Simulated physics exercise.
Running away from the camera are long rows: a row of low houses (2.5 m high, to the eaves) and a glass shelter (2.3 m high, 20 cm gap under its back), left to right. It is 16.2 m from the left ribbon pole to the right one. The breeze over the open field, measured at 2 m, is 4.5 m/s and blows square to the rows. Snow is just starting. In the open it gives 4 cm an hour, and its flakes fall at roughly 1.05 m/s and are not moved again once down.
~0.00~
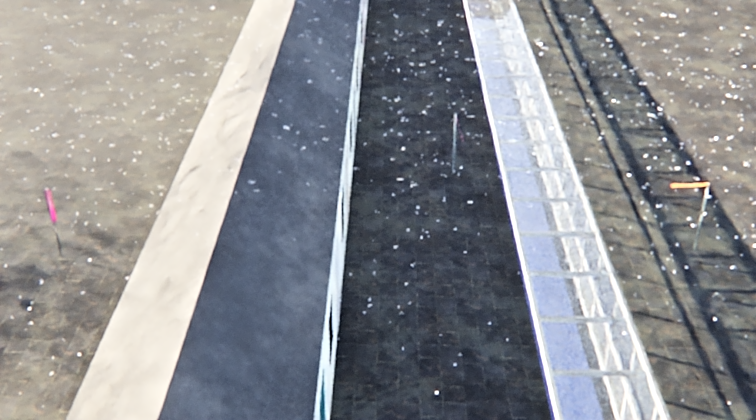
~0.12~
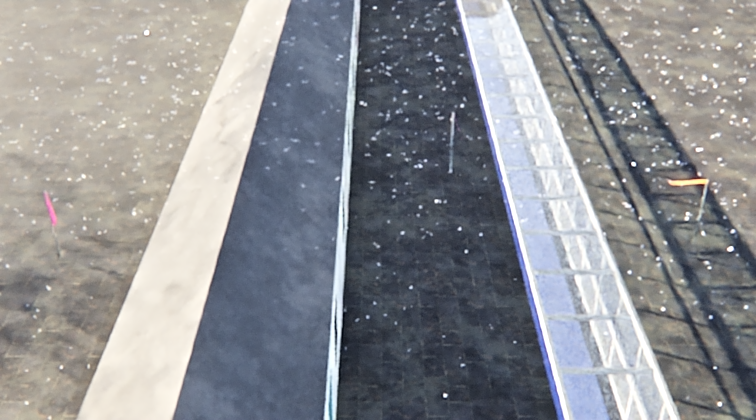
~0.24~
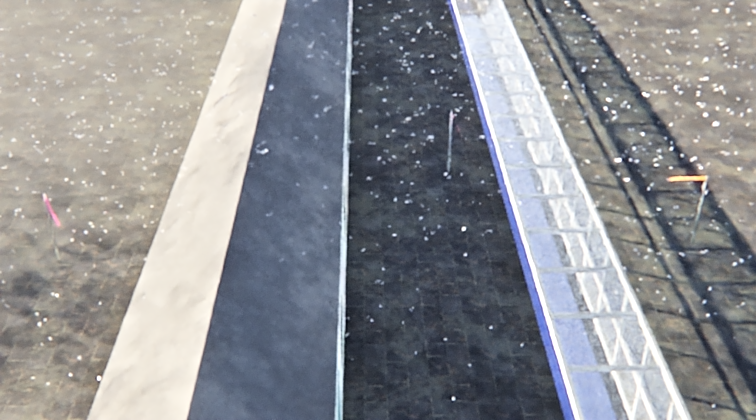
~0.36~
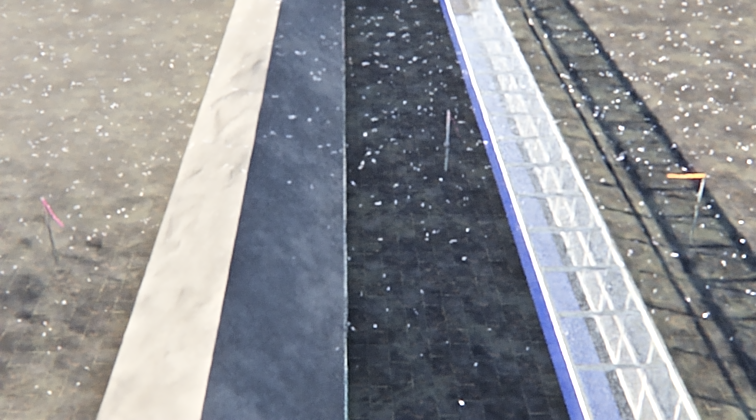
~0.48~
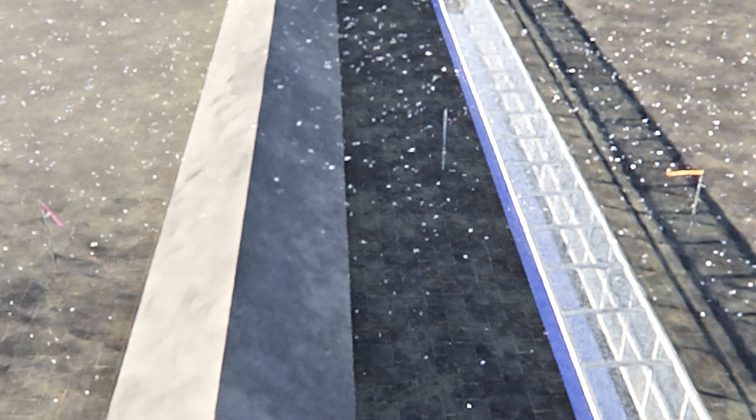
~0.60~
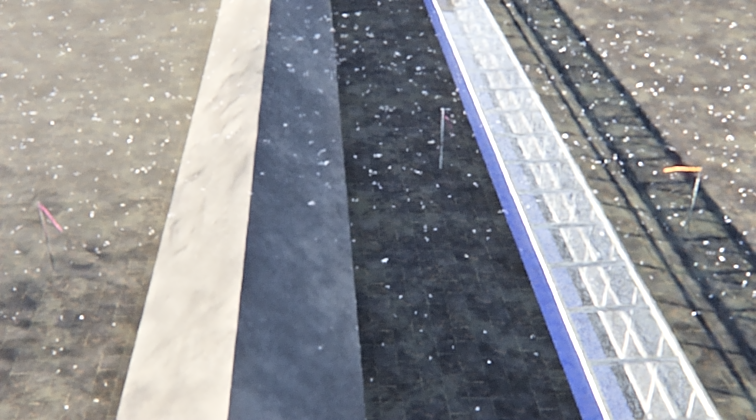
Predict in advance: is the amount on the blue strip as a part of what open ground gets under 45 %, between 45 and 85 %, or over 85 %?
I would say not even 45 %.
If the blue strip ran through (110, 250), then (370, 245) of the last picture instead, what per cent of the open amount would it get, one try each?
First roughly 90 per cent, second roughly 80 per cent.
In 10 minutes the blue strip collects 0 mm against 7 mm in the open.
In 30 minutes the blue strip collects 0 mm against 20 mm in the open.
In 60 minutes the blue strip collects 0 mm against 40 mm in the open, so the blue strip has 0 % of the open amount; the left half of it has 0 %, the right half 0 %.
